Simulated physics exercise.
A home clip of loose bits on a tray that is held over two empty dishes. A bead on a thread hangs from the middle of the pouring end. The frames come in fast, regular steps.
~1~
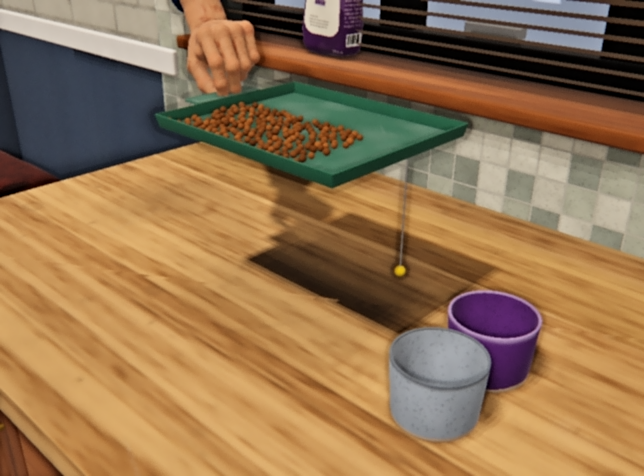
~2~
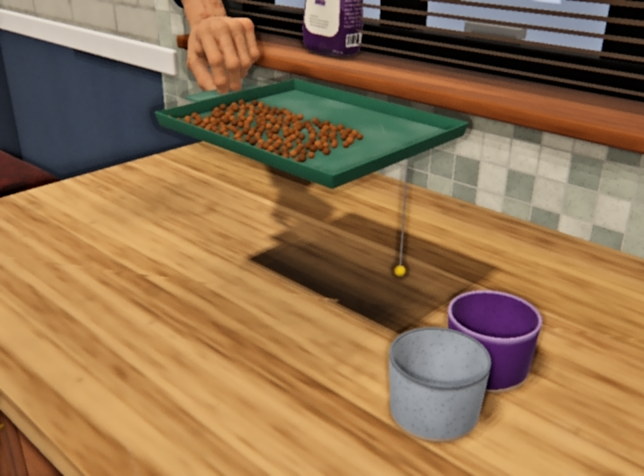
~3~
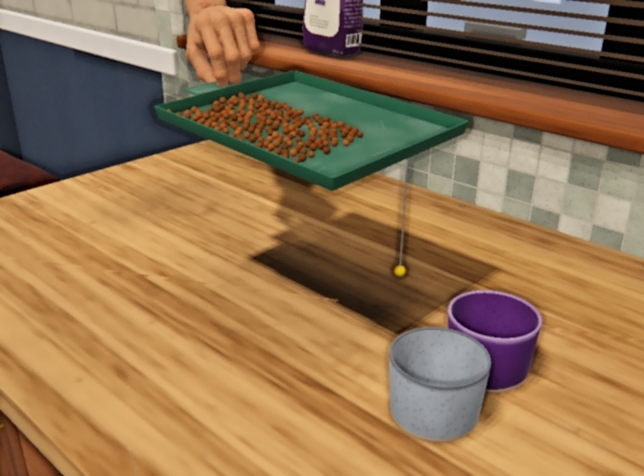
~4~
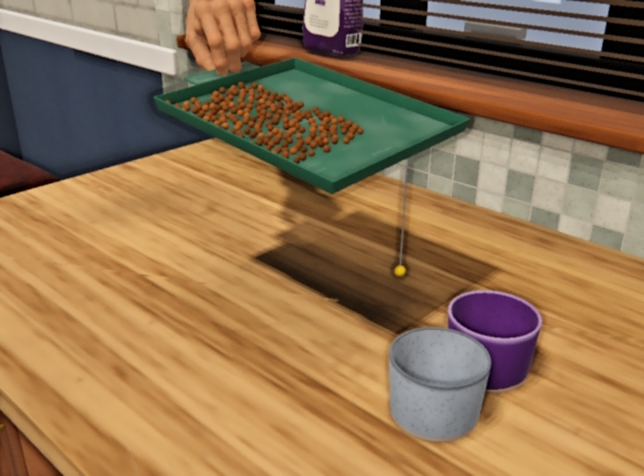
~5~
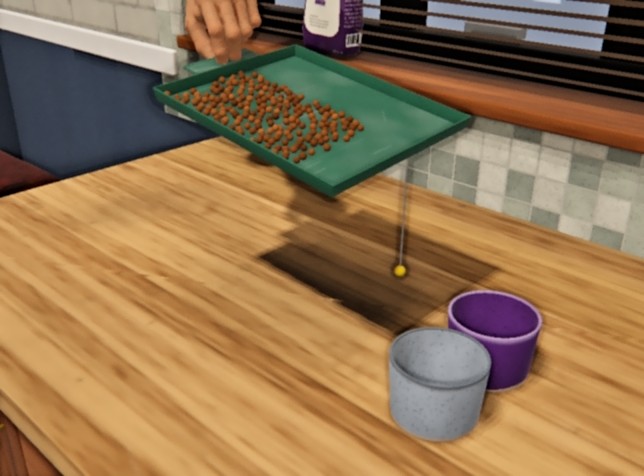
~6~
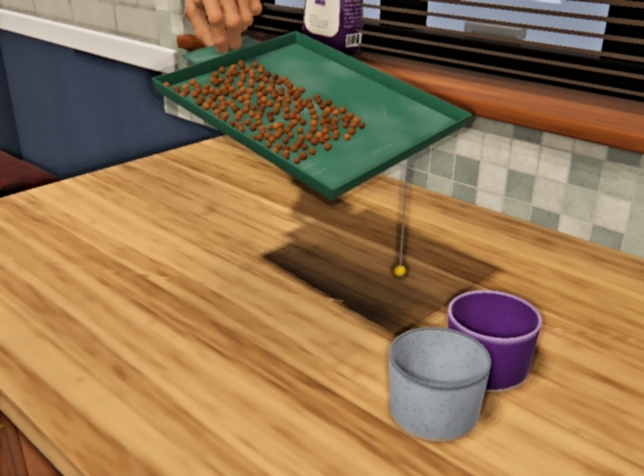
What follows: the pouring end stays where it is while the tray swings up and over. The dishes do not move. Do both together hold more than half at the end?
The two hold only the smaller part of the load.
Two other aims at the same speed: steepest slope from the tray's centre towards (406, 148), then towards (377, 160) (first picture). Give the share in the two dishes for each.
First some 10, then 10 per cent.
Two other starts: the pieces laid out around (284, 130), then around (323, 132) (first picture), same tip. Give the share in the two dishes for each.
In turn 0 and 0 in a hundred.
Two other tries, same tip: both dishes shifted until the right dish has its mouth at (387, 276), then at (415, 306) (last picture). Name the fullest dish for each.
In turn: The left dish; the left-hand dish.
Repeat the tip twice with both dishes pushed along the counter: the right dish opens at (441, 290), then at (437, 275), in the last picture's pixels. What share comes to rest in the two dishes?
Near 50 % and 40 %.
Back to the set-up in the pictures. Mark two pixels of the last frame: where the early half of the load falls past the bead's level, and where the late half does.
First near (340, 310), later near (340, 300).
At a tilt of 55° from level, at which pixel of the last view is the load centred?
Roughly at (320, 157).
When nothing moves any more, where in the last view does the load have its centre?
Roughly at (348, 392).
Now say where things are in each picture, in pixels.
In the first frame, corners of the pouring end near (333, 173) and (464, 123), level; middle of the load near (263, 130), cereal balls; left dish near (479, 401); right dish near (531, 354); bead on its thread near (400, 271).
In the second frame, corners of the pouring end near (333, 173) and (464, 122), level; middle of the load near (263, 128).
In the third frame, corners of the pouring end near (333, 176) and (465, 121), tipped barely, lowest at the left corner; middle of the load near (263, 124).
In the fourth frame, corners of the pouring end near (333, 179) and (466, 118), tipped a little, lowest at the left corner; middle of the load near (263, 118).
In the fifth frame, corners of the pouring end near (333, 183) and (467, 116), tipped a little, lowest at the left corner; middle of the load near (263, 112).
In the sixth frame, corners of the pouring end near (333, 187) and (468, 114), tipped a little, lowest at the left corner; middle of the load near (263, 106); left dish near (479, 401); right dish near (531, 354).
Shortly afterwards, tray tipped steeply; all but a few on the tray; a little in the air.
Next, tray tipped right over; near half on the tray; only a few in the left dish; a little outside both; near a third in the air.
Some moments later, tray tipped past a quarter turn; only a few in the left dish; all but a few outside both.
In the end, tray tipped past a quarter turn; only a few in the left dish; none at all in the right dish; all but a few outside both.
